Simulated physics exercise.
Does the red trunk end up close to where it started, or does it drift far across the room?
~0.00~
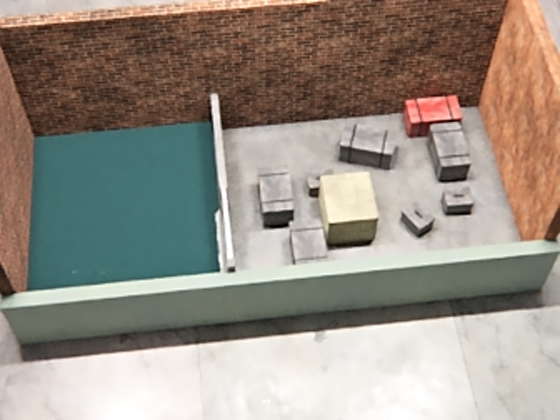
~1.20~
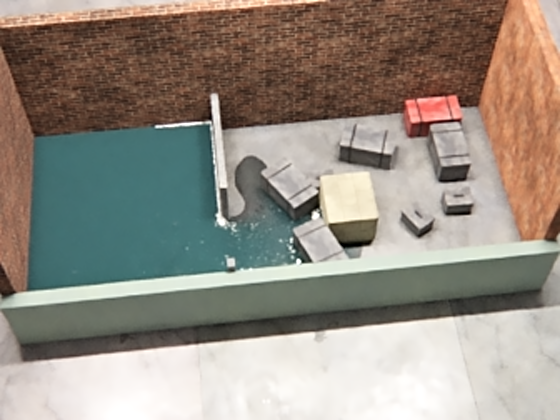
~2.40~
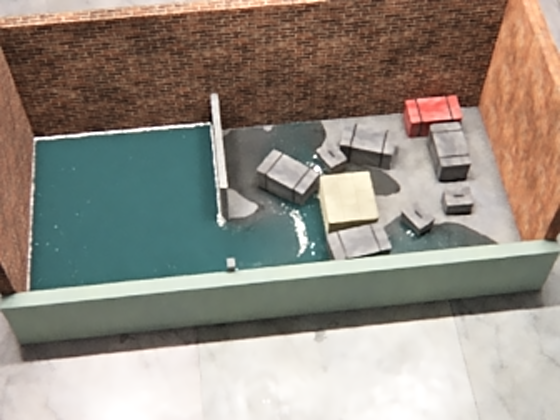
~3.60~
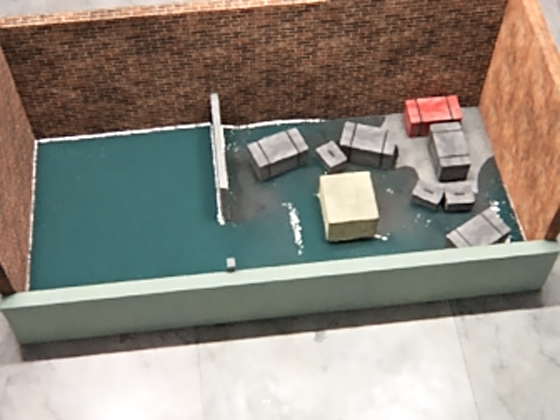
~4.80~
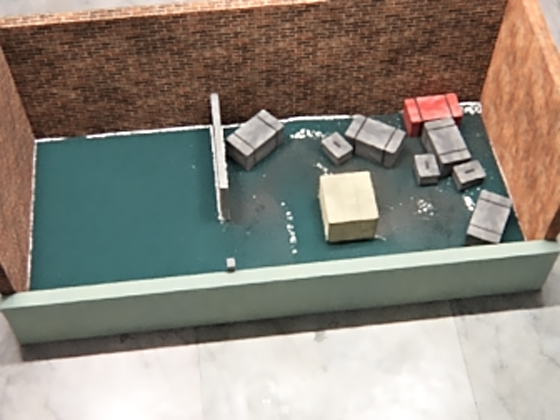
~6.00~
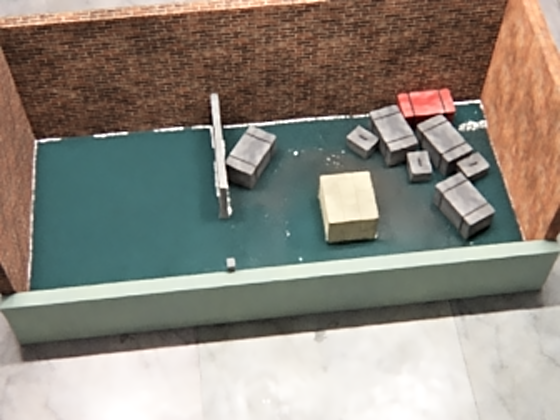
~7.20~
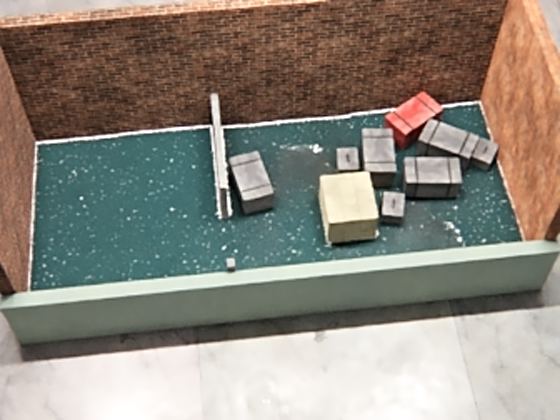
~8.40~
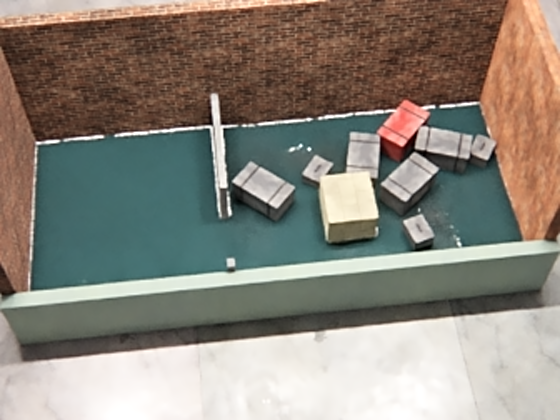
It ends up close to where it started. The water shifts and turns it only a short way from its place near the back wall.
